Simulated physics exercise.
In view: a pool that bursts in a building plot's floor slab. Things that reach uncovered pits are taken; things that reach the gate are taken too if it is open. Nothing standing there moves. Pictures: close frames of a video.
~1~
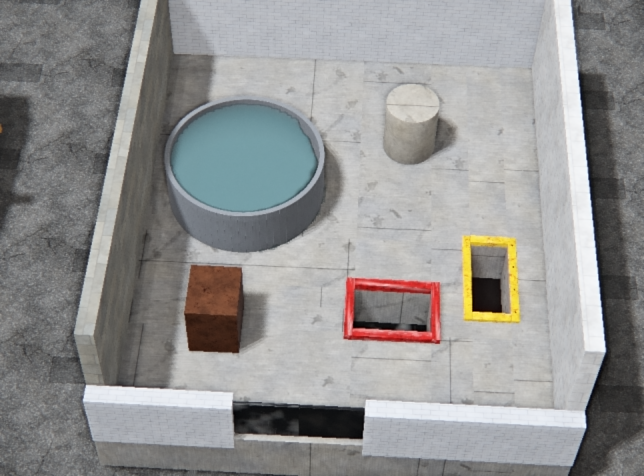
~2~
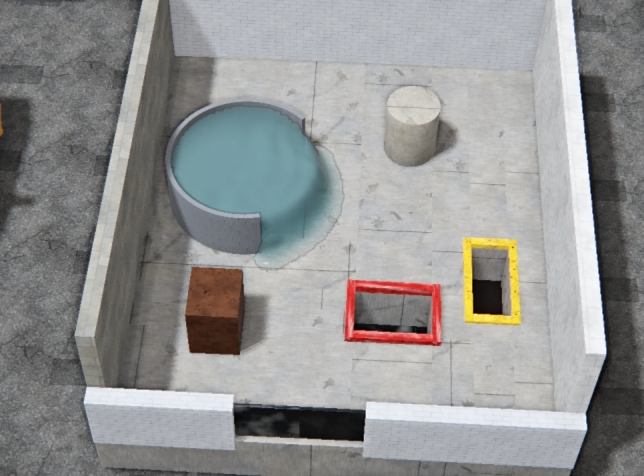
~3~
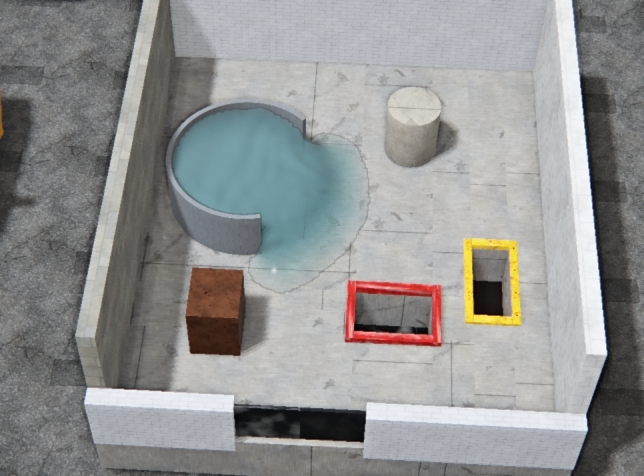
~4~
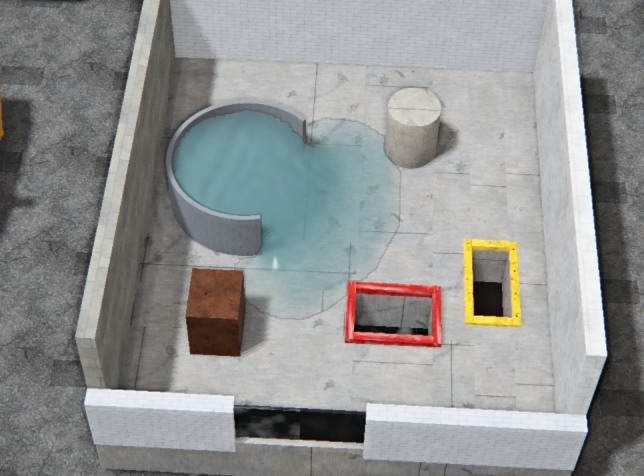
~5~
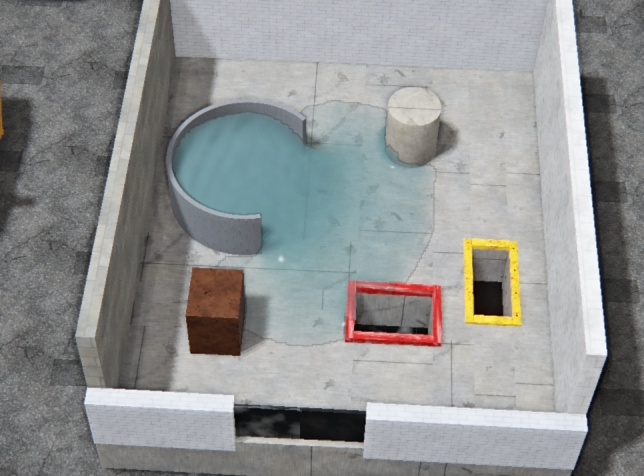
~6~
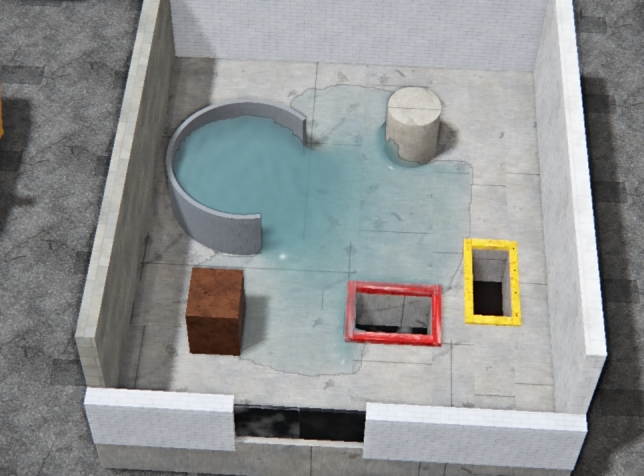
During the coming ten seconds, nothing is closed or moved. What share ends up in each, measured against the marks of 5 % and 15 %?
Measured against the marks, the gate ends up with less than 5 %; the red pit ends up with between 5 and 15 %; the yellow pit ends up with more than 15 %.
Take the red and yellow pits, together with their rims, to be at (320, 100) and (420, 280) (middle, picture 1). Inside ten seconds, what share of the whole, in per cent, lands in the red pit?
Red: About 2 %.
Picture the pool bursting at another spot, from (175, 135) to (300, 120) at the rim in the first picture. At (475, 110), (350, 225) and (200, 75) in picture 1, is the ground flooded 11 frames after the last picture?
Spot by spot: Soaked through, then unaffected, then soaked through.
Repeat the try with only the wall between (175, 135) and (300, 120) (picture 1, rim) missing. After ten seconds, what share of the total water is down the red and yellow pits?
Red 2 %, yellow 8 %.
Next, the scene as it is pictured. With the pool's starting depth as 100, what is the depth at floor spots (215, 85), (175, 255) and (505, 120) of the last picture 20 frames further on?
In turn 2, 0 and 8 in a hundred.
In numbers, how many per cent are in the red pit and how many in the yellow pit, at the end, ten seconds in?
The first comes to roughly 8 percent, the second to roughly 24 percent.
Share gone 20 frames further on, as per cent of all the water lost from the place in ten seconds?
I'd put it at 85 per cent.
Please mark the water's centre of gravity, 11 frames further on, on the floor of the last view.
I'd put my finger on (353, 222).
A moment on, water covers 45 % of the floor; the gate 0 %, the red pit 4 %, the yellow pit 3 %.
Next, water covers 55 % of the floor; the gate 0 %, the red pit 7 %, the yellow pit 11 %.
Then, water covers 75 % of the floor; the gate 0 %, the red pit 8 %, the yellow pit 19 %.
Later, water covers 95 % of the floor; the gate 0 %, the red pit 9 %, the yellow pit 23 %.
In the end, water covers 95 % of the floor; the gate 0 %, the red pit 9 %, the yellow pit 24 %.
